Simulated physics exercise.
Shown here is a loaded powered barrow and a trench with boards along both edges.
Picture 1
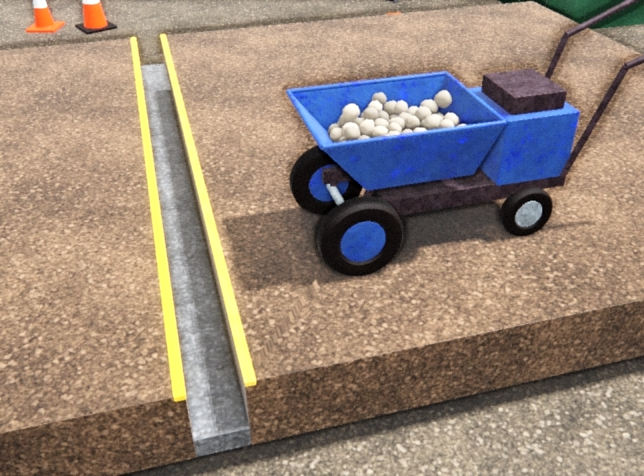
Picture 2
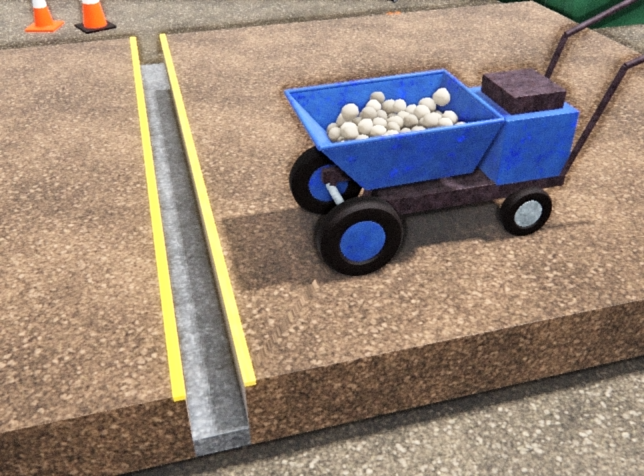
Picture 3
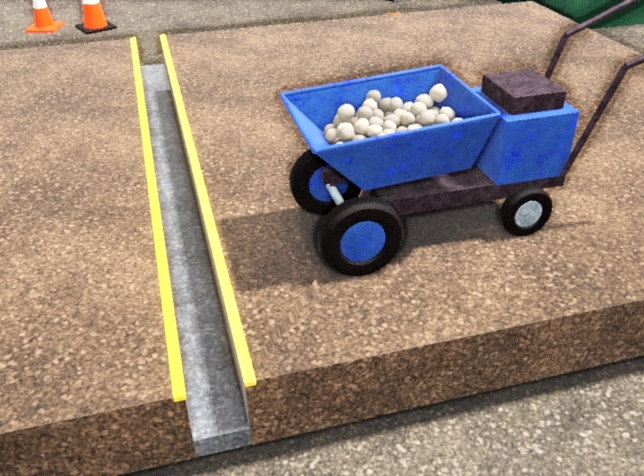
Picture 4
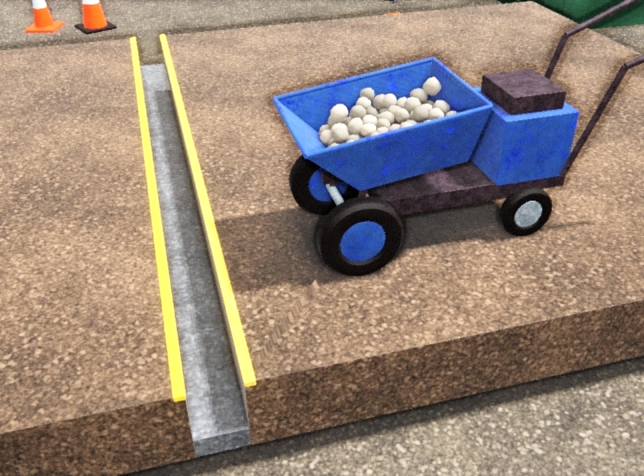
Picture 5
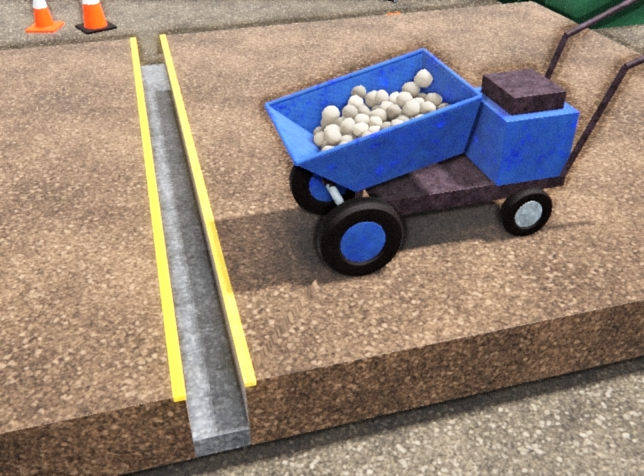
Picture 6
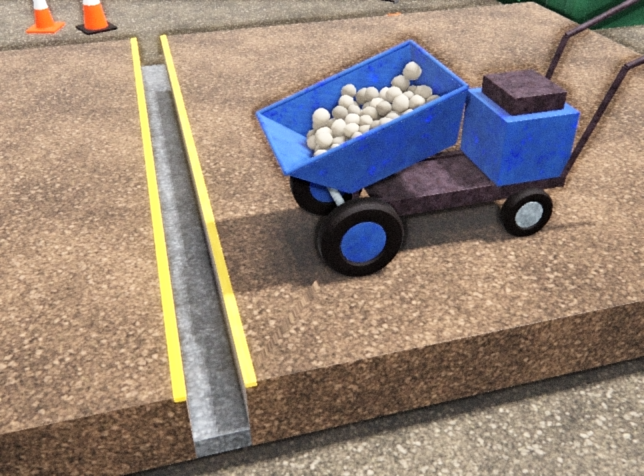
The clip opens on a blue powered barrow loaded with pale, rounded stones, standing to the right of a narrow trench edged with yellow boards. The skip starts out level, then gradually tilts forward to the left, its back end rising, while the wheels stay put and the stones remain heaped inside.
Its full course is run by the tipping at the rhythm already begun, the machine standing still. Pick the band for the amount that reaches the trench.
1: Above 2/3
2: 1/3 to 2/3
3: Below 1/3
1, above 2/3.
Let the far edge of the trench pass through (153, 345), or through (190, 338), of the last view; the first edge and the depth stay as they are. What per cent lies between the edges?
First try: About 100 %; second try: About 80 %.
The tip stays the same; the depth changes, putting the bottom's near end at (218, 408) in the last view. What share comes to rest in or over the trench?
About 70 percent.
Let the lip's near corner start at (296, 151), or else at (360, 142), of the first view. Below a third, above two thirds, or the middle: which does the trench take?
At the first place the answer is above two thirds, and at the second it is one to two thirds.
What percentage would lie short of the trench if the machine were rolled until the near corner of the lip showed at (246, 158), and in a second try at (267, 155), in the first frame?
0 % and 0 %.
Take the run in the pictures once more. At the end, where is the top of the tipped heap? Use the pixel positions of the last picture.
Around (202, 258).
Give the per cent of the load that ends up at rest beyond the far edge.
Roughly 0 percent.
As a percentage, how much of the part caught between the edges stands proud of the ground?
It comes to 0 per cent or so.
Just after the last frame, skip tipped steeply; every one in the skip.
A moment on, skip tipped right over; the larger part in the skip; about a tenth short of the trench; about a tenth in or heaped over the trench; just a few falling.
Further on, skip tipped right over; just a few in the skip; about a tenth short of the trench; the larger part in or heaped over the trench; just a few beyond it.
When it is over, skip tipped right over; just a few short of the trench; almost all in or heaped over the trench; just a few beyond it.
